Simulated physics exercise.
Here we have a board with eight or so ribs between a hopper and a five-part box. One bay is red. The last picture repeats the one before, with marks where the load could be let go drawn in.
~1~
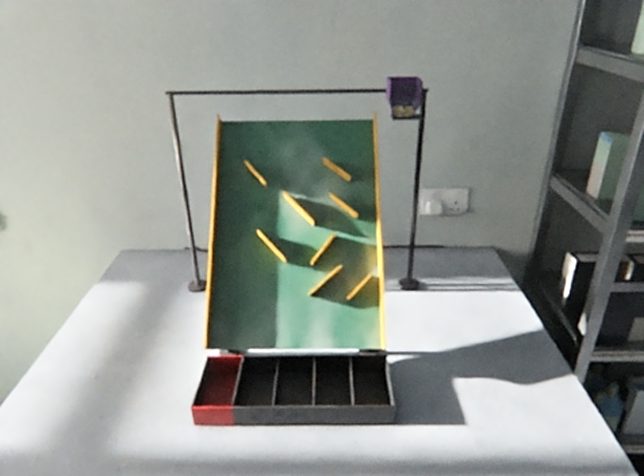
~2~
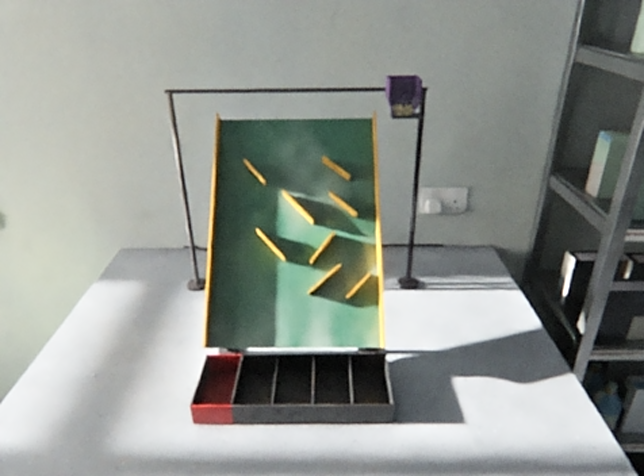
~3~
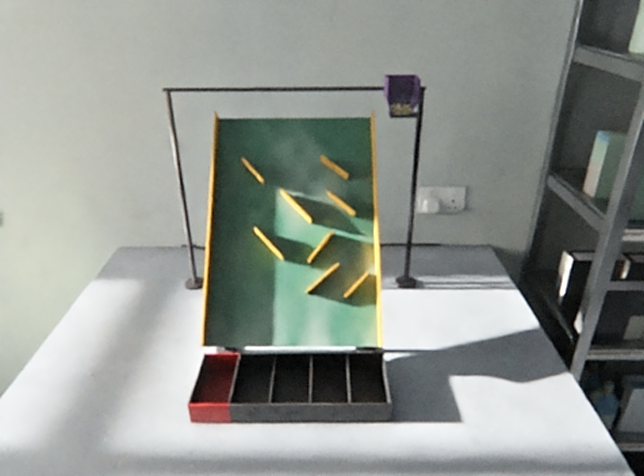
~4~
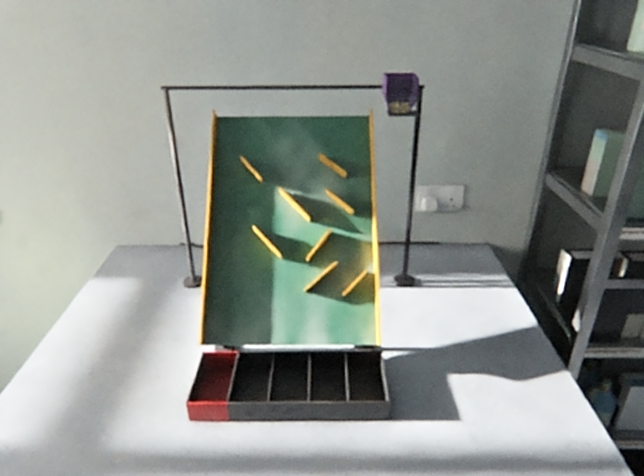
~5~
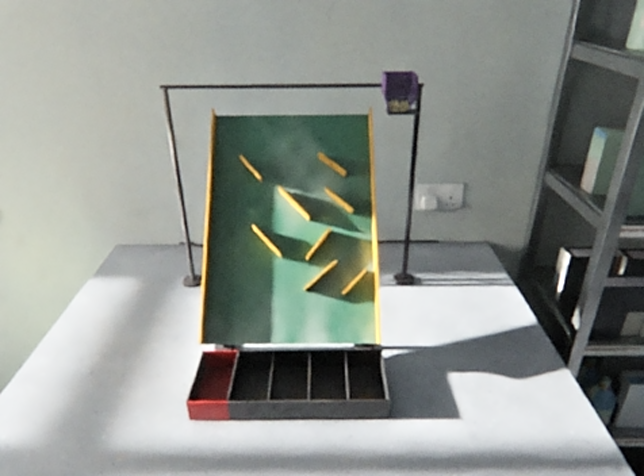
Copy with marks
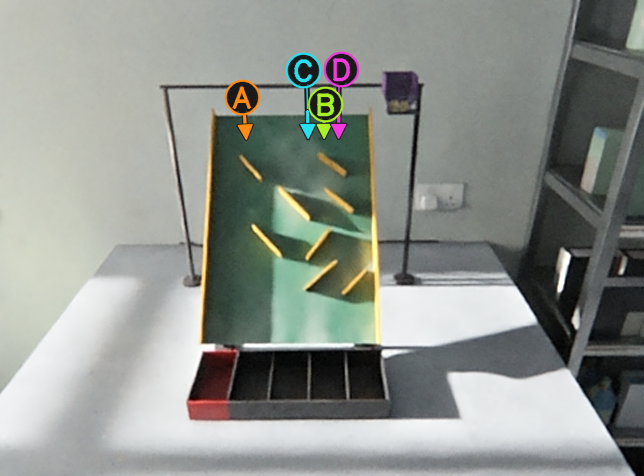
A white table stands against a plain grey-green wall, seen from the front and slightly above, with a dark shelf unit at the right. A tilted green board with yellow edges and eight yellow ribs stands within a dark frame, a small purple hopper at its upper right, and a dark five-part box below with a red left bay. Nothing on the board visibly moves; only the view shifts very slightly.
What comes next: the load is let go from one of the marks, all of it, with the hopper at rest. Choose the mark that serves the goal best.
A.
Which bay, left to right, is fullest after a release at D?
The fifth from the left.
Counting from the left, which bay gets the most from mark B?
It is the fifth one.
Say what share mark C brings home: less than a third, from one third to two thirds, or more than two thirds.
Mark C gives less than a third.
On the marked copy, mark A meets the board at (245, 134); mark B meets the board at (324, 133); mark C meets the board at (307, 133); mark D meets the board at (338, 133).
With A, close to a third in the red bay, close to half in other bays, a small share outside the box.
With B, none at all in the red bay, all but a few in other bays.
With C, only a few in the red bay, all but a few in other bays, a small share outside the box.
With D, none at all in the red bay, the whole lot in other bays.
